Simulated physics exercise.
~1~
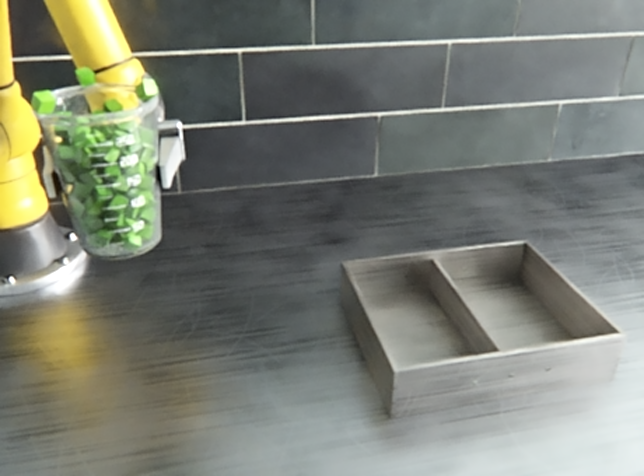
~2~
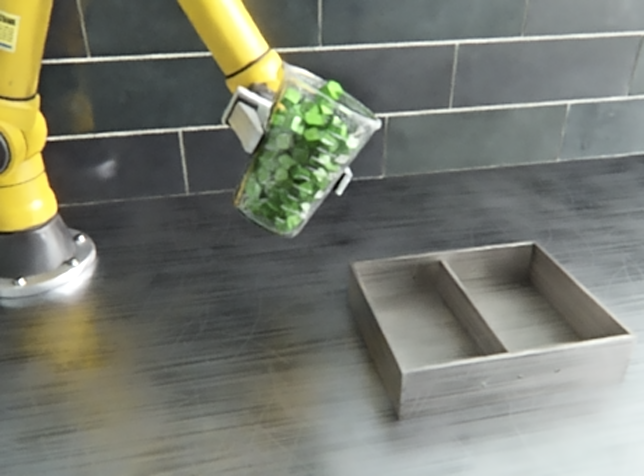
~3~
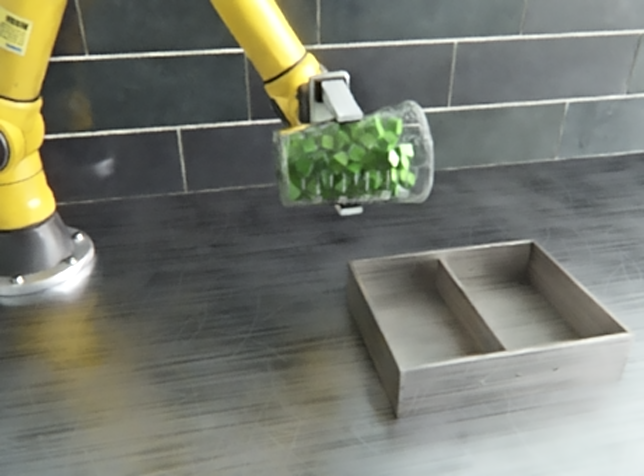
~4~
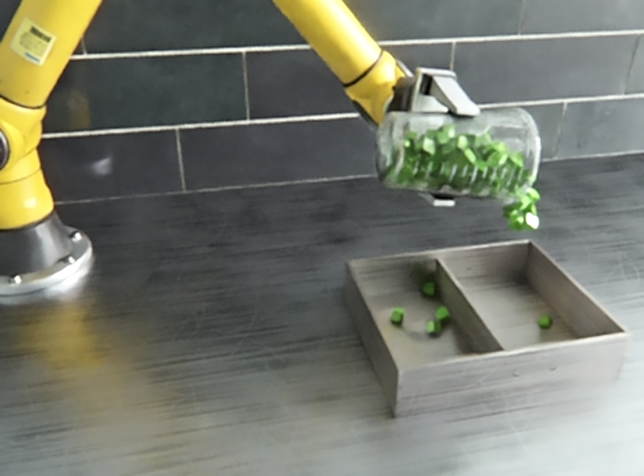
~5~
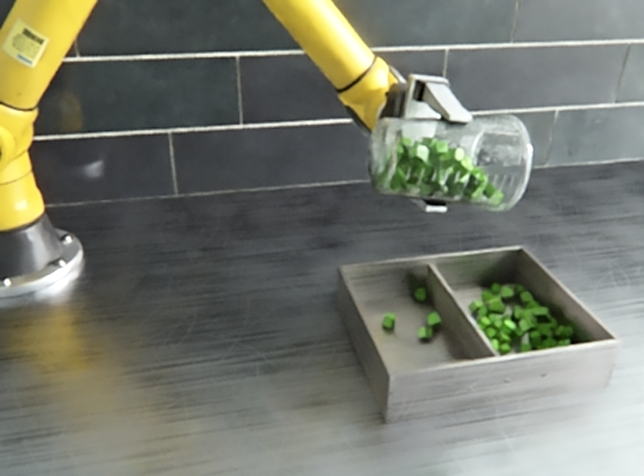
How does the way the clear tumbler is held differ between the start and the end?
At the start the tumbler is upright beside the robot's base, and at the end the arm holds it on its side above the divided tray.
